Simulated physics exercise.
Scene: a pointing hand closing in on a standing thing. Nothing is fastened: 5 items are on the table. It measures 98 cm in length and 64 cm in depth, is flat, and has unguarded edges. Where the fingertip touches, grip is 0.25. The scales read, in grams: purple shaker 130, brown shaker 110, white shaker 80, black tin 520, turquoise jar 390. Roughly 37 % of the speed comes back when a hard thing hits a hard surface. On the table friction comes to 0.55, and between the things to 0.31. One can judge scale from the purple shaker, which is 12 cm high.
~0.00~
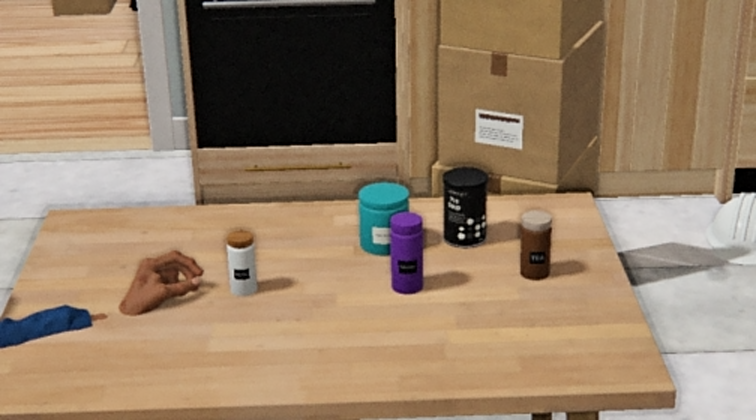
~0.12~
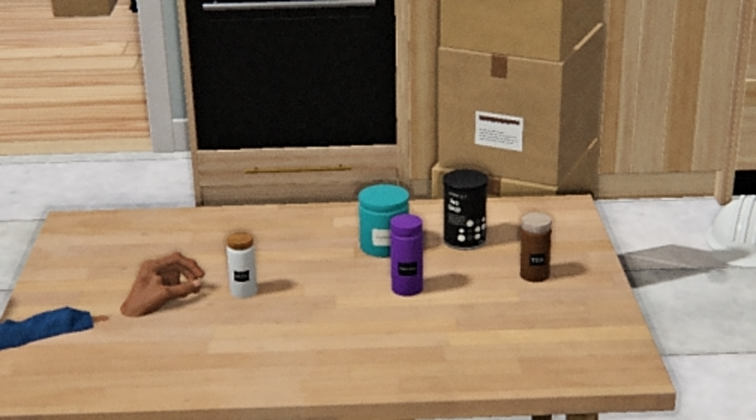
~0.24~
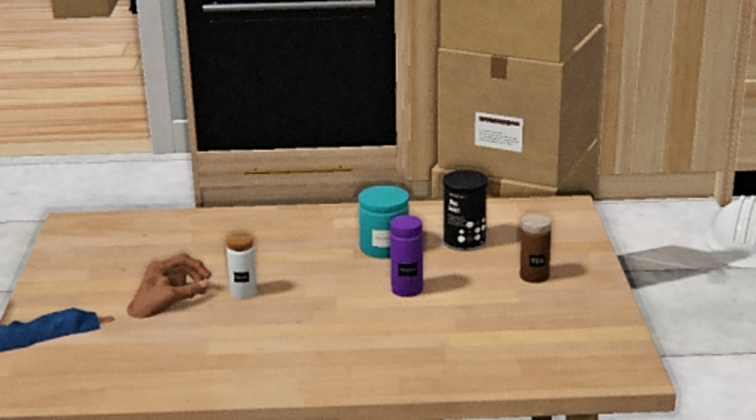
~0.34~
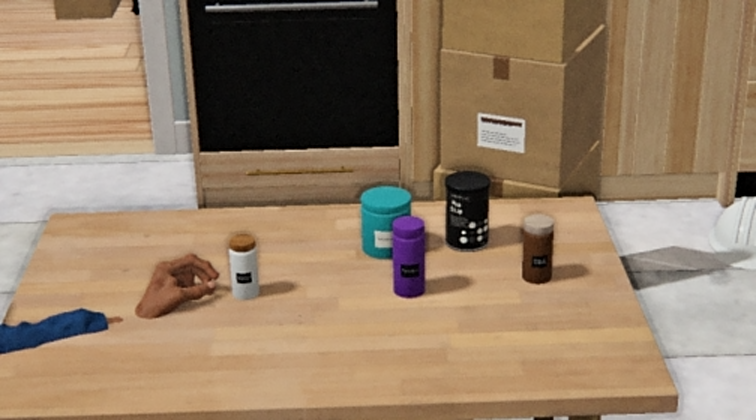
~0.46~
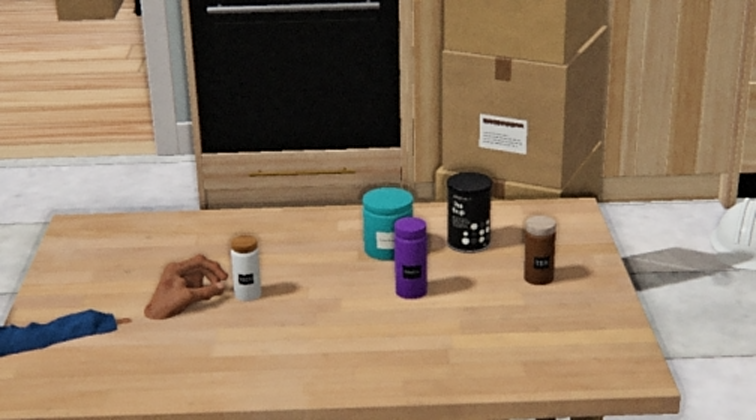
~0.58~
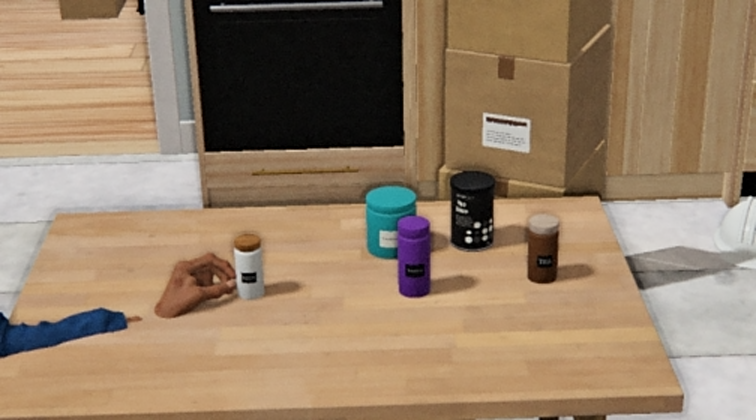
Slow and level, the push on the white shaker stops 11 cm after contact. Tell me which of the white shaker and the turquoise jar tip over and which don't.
The white shaker does not tip. The turquoise jar does not tip.
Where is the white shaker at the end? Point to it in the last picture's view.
It comes to rest around (319, 264).
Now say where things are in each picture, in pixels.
In the first frame, 0 cm of travel; white shaker (242, 263); turquoise jar (384, 219).
In the second frame, 0 cm of travel; white shaker (242, 265); black tin (465, 210).
In the third frame, 1 cm of travel; white shaker (242, 266); brown shaker (536, 248).
In the fourth frame, 2 cm of travel; white shaker (244, 267); purple shaker (409, 257).
In the fifth frame, 3 cm of travel; white shaker (246, 268); black tin (469, 213).
In the sixth frame, 4 cm of travel; white shaker (249, 267); turquoise jar (392, 223).
After 0.88 s, 7 cm of travel; white shaker moved 2 cm near (265, 266).
After 1.28 s, 11 cm of travel; white shaker moved 6 cm near (288, 265).
After 1.78 s, 15 cm of travel; white shaker moved 11 cm near (317, 264).
In the end (2.4 s), not toppled but over 5 cm from the start, white shaker; the other 4 under 5 cm from the start. At the end, from the last picture's camera, white shaker near (319, 264), turquoise jar near (392, 223).
